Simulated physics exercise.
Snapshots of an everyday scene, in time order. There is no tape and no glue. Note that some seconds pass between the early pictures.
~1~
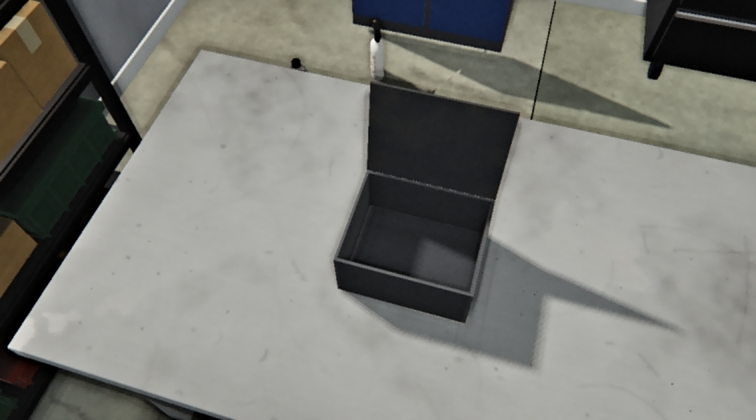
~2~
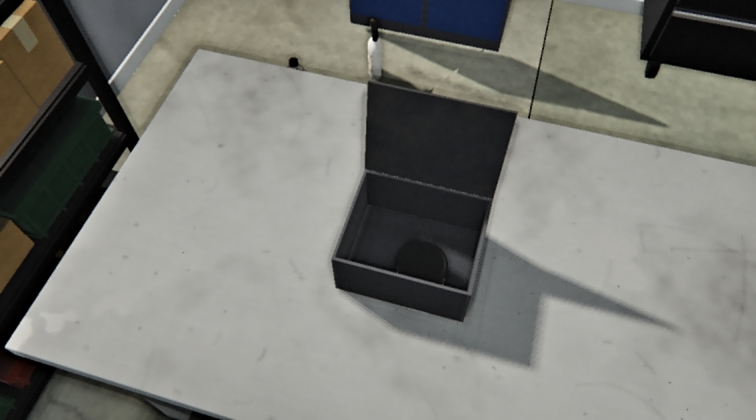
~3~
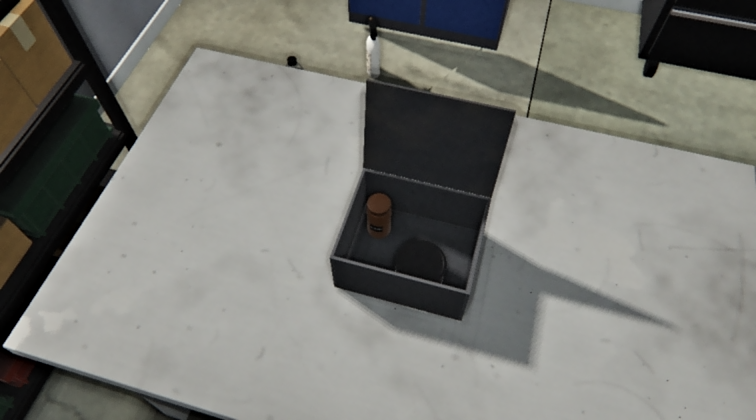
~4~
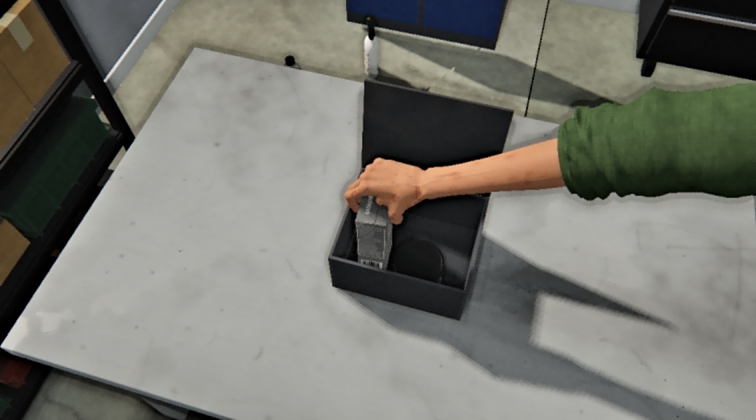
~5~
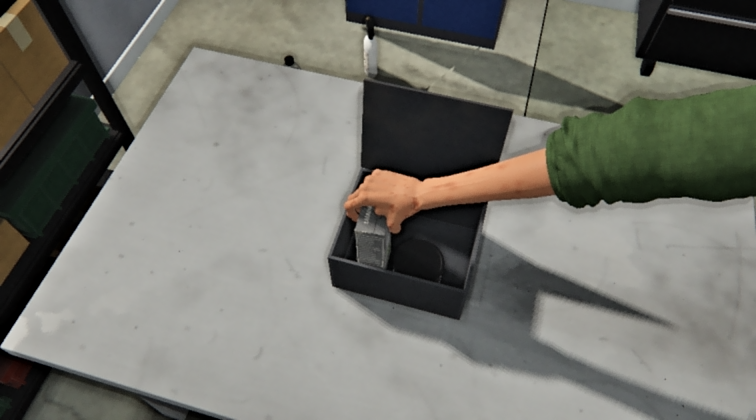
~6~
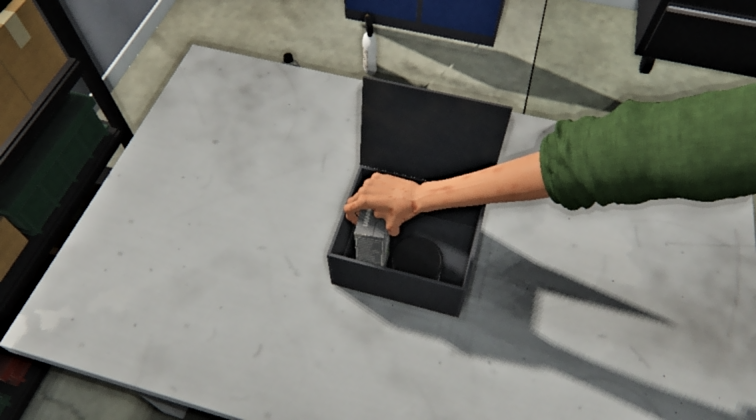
An arm in a green sleeve lowered a grey carton into an open black box on a table, after a dark rounded object and then a brown shaker had appeared inside it.
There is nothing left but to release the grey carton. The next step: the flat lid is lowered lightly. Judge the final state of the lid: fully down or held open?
The box is going to remain unclosed.
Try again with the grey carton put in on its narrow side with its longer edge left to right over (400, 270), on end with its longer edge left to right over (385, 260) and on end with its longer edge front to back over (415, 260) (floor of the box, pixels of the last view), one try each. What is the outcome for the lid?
First, it stays open; second, it stays open; third, it stays open.
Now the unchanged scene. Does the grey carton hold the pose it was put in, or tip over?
Simply put, the grey carton remains unturned.
Then, 1.10 s later than the last frame, lid starting down.
Then, 1.50 s later than the last frame, lid 65° above the rim.
Then, 1.70 s later than the last frame, lid 48° above the rim.
When it is over, lid 34° above the rim; all 3 as before. End places, in pixels of the last picture, grey carton near (373, 244).
